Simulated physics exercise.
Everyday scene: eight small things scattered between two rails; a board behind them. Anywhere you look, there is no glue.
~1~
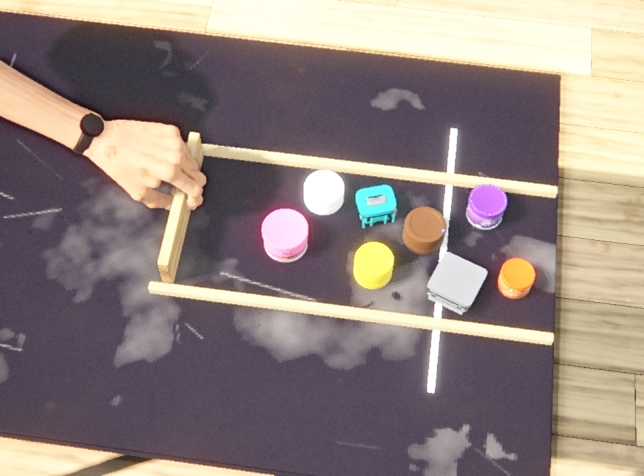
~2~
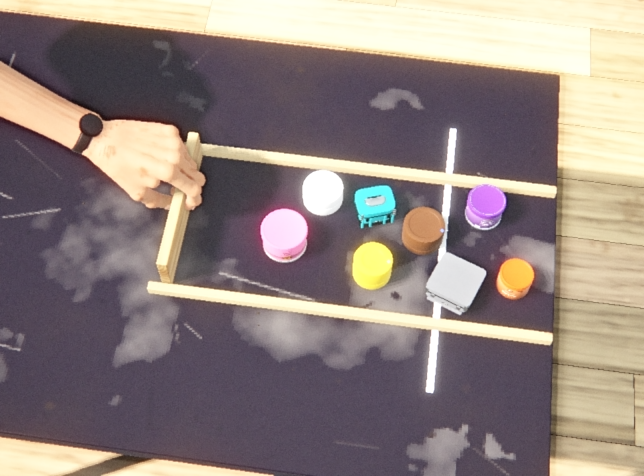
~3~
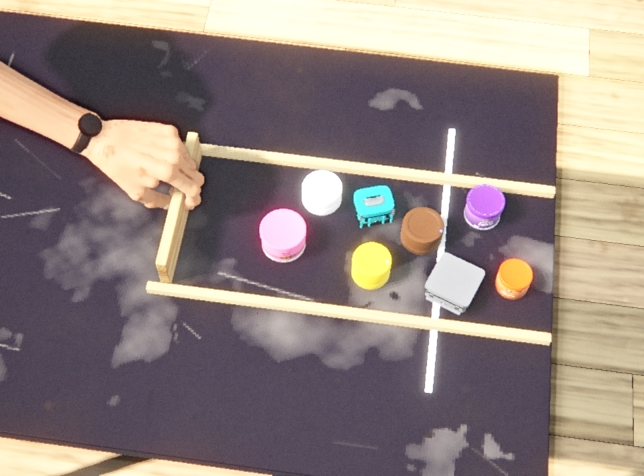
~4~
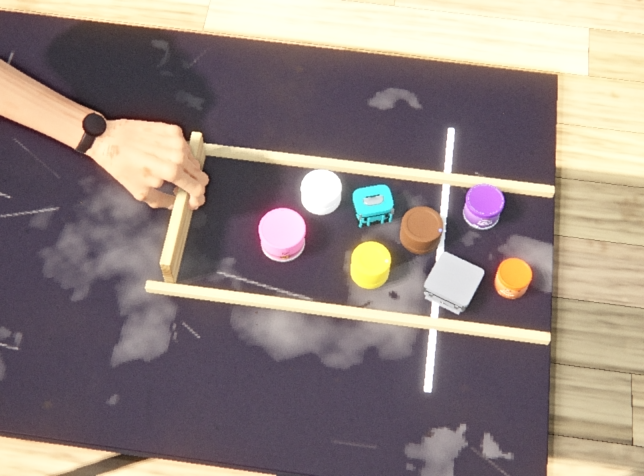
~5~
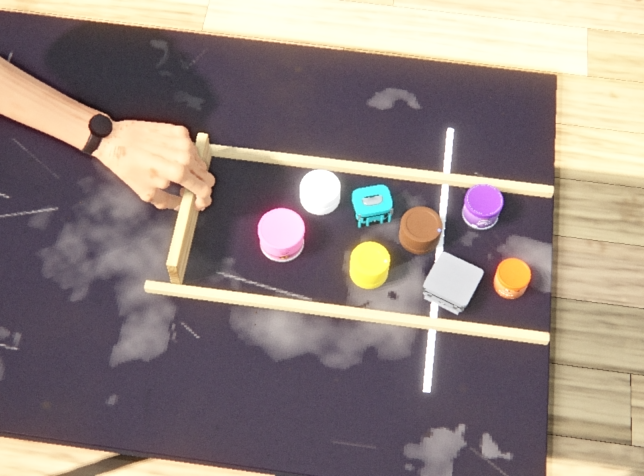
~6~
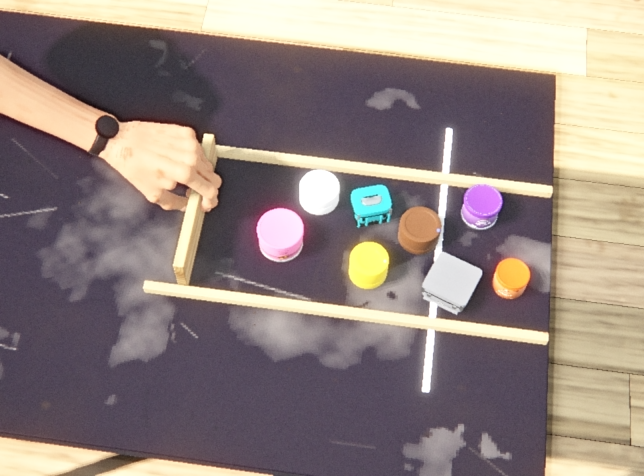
The clip shows a hand holding a wooden board between two rails on a dark cloth, with eight small objects scattered to its right around a white strip; the hand then slides the board slightly right, without touching them.
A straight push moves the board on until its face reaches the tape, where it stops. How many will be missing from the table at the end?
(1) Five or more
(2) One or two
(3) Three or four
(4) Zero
(4) Zero.
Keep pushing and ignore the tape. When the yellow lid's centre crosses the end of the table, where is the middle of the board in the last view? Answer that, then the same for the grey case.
For the yellow lid, about (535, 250); for the grey case, about (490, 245).
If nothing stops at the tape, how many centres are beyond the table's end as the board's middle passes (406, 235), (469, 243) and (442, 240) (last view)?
The counts would come out as 0, 1 and 0.
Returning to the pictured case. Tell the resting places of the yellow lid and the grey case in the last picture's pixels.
First object: (454, 296); second object: (496, 303).
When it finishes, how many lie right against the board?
3.
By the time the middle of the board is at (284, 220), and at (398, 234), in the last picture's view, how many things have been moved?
First 1, then 6.
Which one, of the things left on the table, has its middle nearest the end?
Orange tub.
Early on, none off yet; orange tub at rest near (511, 279); purple tin at rest near (481, 207); grey case at rest near (451, 284).
A while later, none off yet; orange tub at rest near (511, 279); purple tin at rest near (481, 207); grey case moving near (453, 287).
Finally, the number that fall off is zero.
